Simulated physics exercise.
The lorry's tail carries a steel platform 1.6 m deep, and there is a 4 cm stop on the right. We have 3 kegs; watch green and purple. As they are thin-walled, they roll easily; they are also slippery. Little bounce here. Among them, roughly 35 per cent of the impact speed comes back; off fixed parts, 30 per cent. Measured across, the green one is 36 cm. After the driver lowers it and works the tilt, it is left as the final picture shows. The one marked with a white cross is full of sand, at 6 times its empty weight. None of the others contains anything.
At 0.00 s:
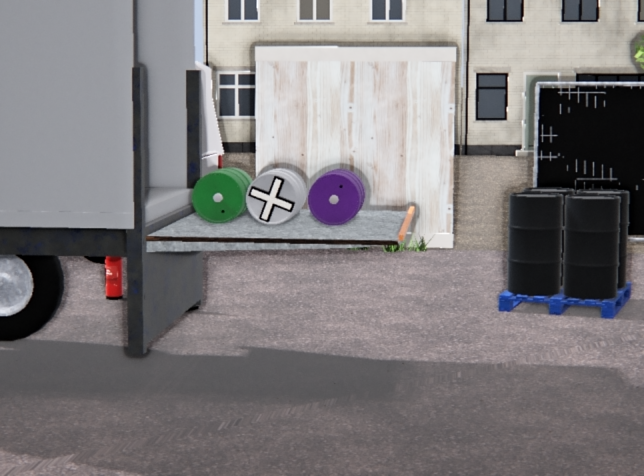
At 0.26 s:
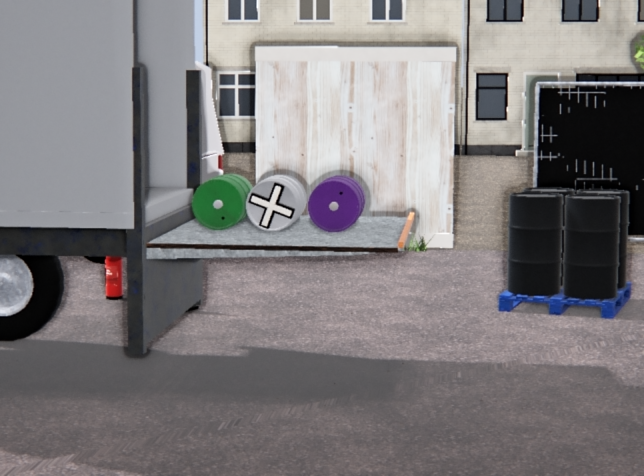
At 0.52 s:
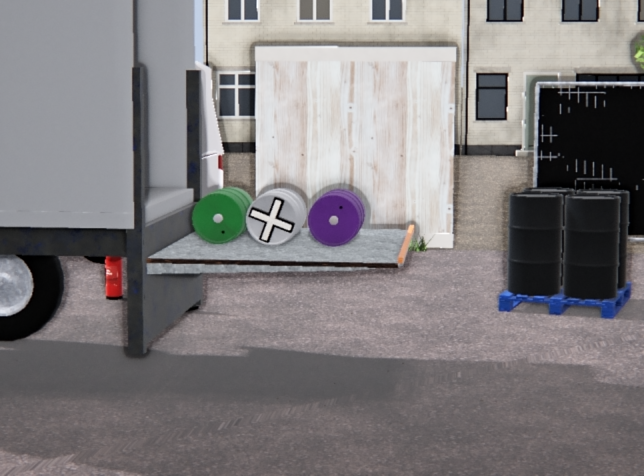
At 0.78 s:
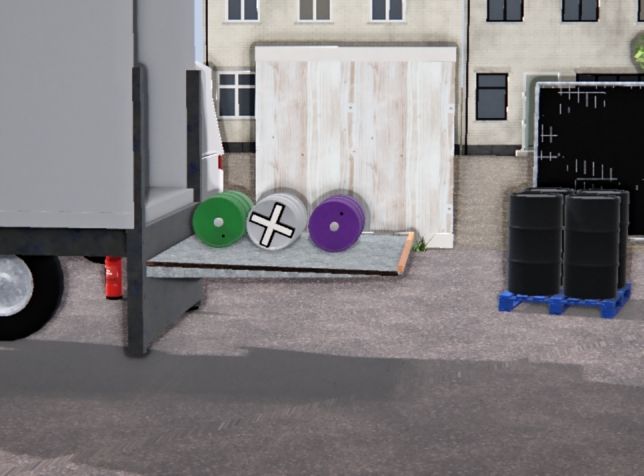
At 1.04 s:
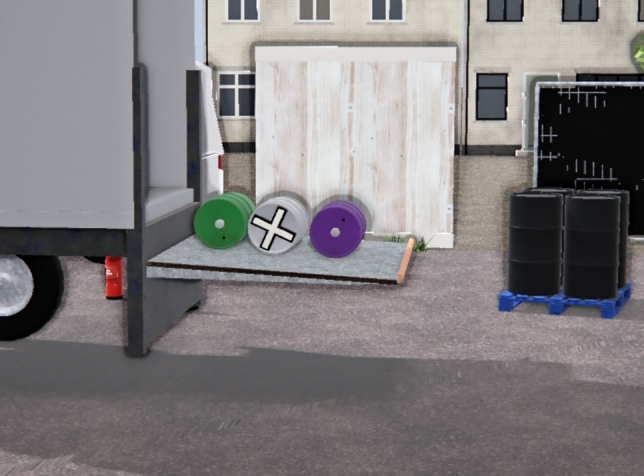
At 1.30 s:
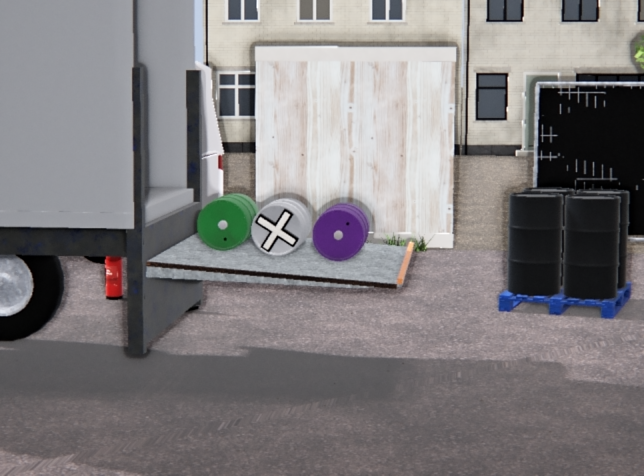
At the start, a green keg, a grey one marked with a white cross and a purple one sit side by side on a level platform behind a lorry. The platform lowers slightly, then its right end tilts gently downward, and the kegs shift very slightly to the right.
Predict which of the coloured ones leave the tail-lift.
Result - green is kept back, purple falls off.
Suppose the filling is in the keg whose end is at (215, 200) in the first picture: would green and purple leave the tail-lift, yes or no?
In that scenario: Green doesn't; purple does.
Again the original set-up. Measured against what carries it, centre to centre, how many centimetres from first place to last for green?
Green shifts something like 80.
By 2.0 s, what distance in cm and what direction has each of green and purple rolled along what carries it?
Green 15 cm right, purple 15 cm right.
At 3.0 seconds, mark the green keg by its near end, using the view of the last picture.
Its near end sits close to (310, 233).
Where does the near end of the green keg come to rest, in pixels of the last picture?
In the last picture it sits near (334, 235).
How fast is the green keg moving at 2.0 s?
Near 0.3 m/s.
After 2.0 s, green is on the plate, 110 cm from the stop, rolling right; purple is on the plate, 30 cm from the stop, rolling right; 0 over the stop so far.
After 3.0 s, green is on the plate, 65 cm from the stop, rolling right; purple is over the stop and falling; 1 over the stop so far.
At rest (6.1 s), green is on the plate, 45 cm from the stop; purple is on the ground; 1 over the stop so far.
